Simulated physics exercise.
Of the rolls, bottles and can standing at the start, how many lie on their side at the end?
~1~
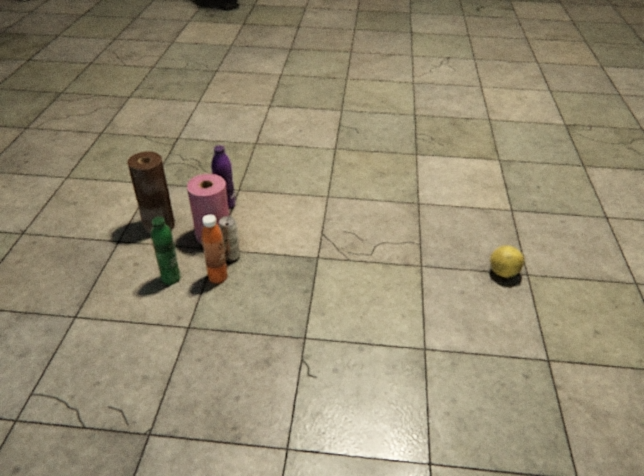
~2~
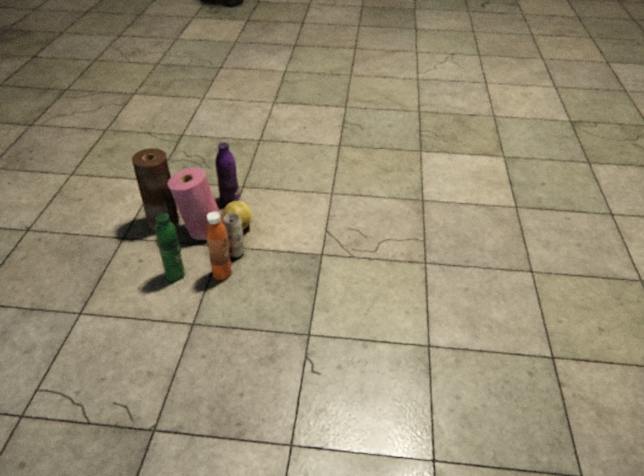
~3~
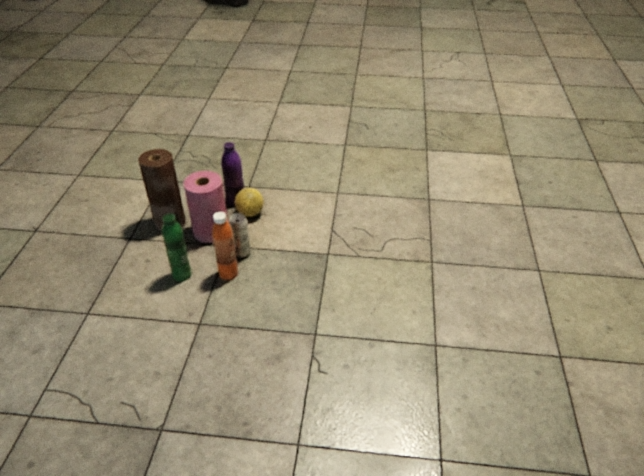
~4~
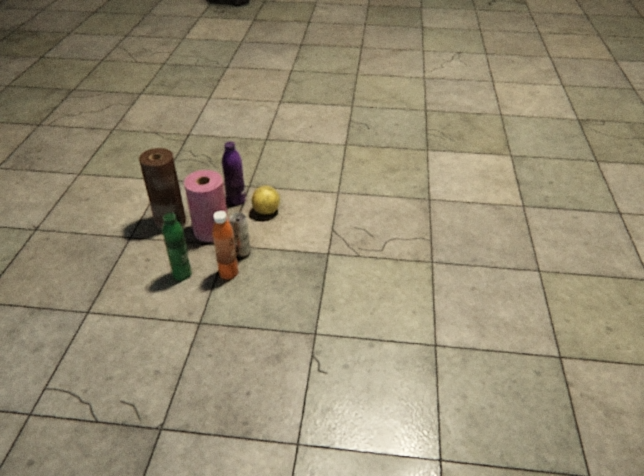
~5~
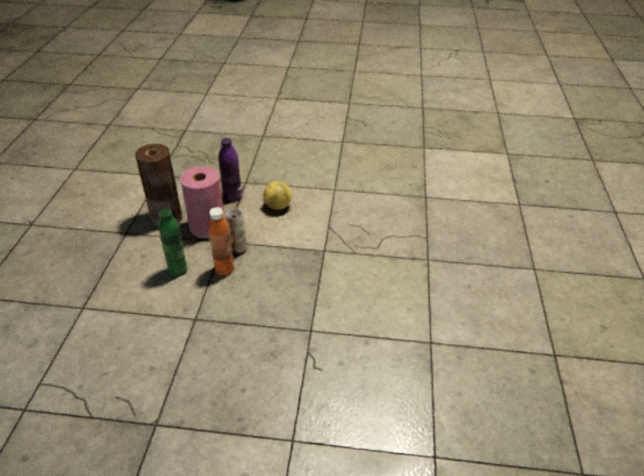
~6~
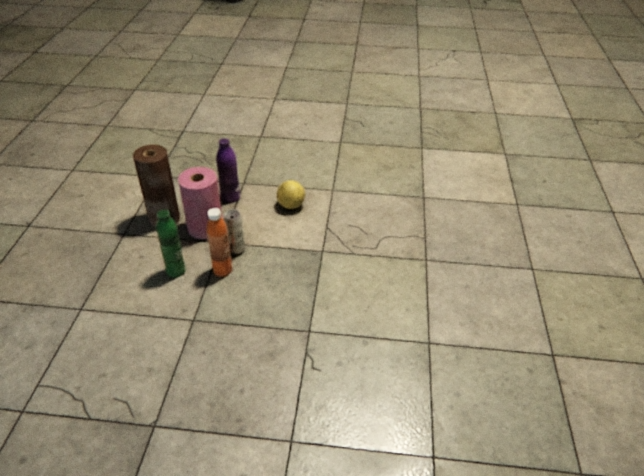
None of them lie on their side. The two rolls, the three bottles and the can are all still upright at the end.
